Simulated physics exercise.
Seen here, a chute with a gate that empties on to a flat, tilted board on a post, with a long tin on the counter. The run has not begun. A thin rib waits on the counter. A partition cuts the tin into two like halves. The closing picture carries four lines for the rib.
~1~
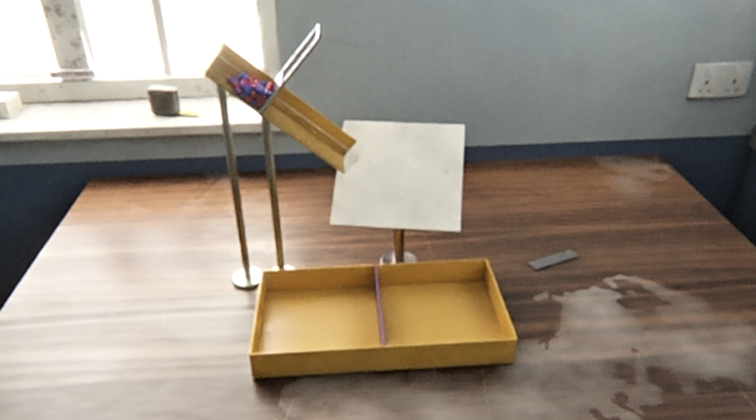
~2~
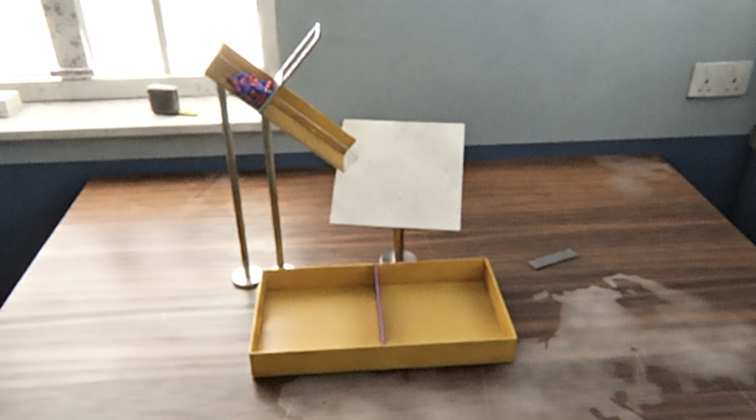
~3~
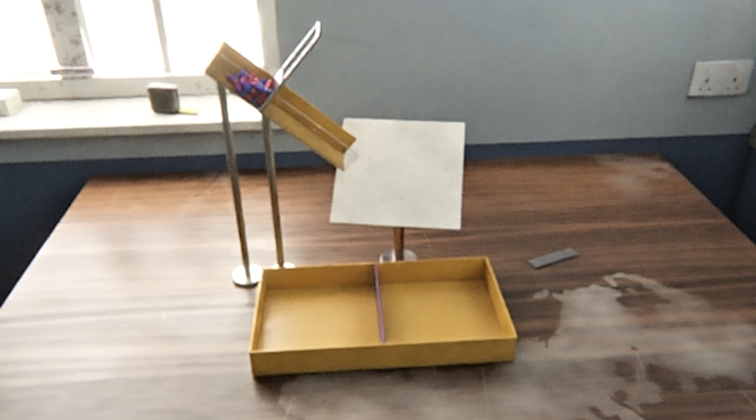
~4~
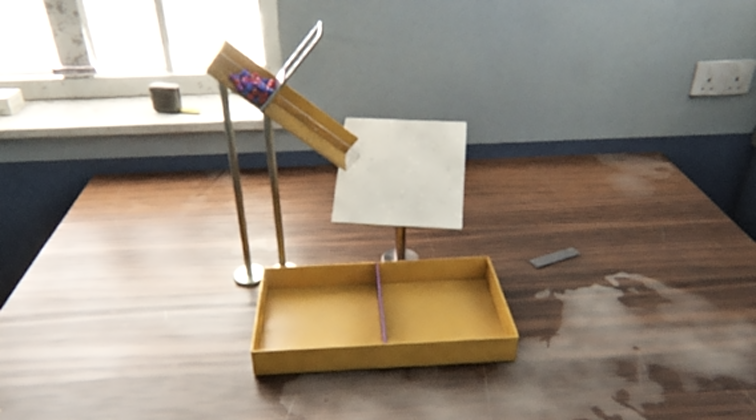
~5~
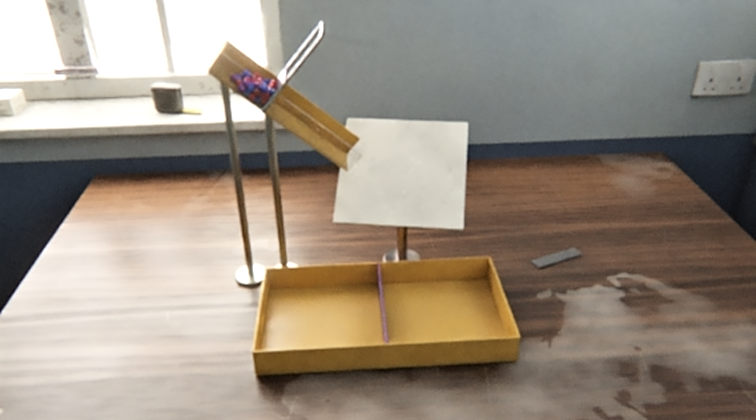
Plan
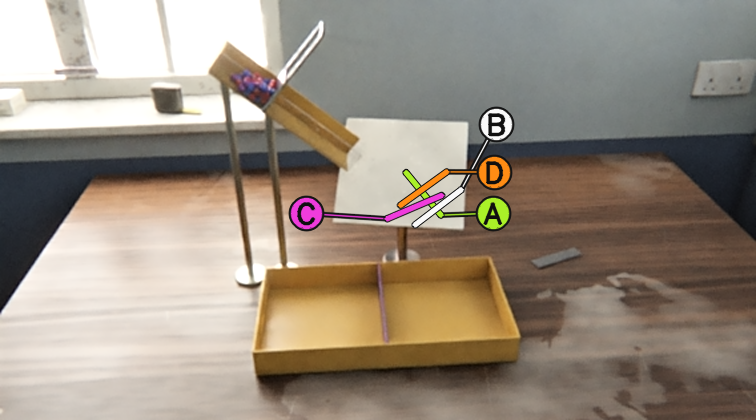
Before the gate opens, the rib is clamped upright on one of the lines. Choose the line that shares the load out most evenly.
Choose D.
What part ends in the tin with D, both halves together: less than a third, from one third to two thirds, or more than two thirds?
More than two thirds.
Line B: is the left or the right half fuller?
The right half.
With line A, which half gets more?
Right.
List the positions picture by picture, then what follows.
Load behind the gate (252, 89), round plastic beads; lip of the chute (344, 165), sloping fairly steeply, in the first frame.
Middle of the board (399, 172), tilted fairly steeply; middle of its low edge (394, 227); of its high edge (404, 122), in the second frame.
Front corners of the tin (250, 352) and (516, 337); front end of its middle wall (384, 344); gate still shut (280, 80), in the third frame.
Middle of the load (254, 86); lip (345, 163), in the fourth frame.
Middle of the load (256, 87); lip (347, 163), in the fifth frame.
On the marked copy, line A from (406, 172) to (441, 215); line B from (461, 189) to (415, 224); line C from (441, 195) to (387, 218); line D from (446, 171) to (400, 205).
With A, of what is caught, just a few in the left half, almost all in the right.
With B, of what is caught, roughly a quarter in the left half, the larger part in the right.
With C, of what is caught, the larger part in the left half, about a tenth in the right.
With D, of what is caught, roughly half in the left half, roughly half in the right.
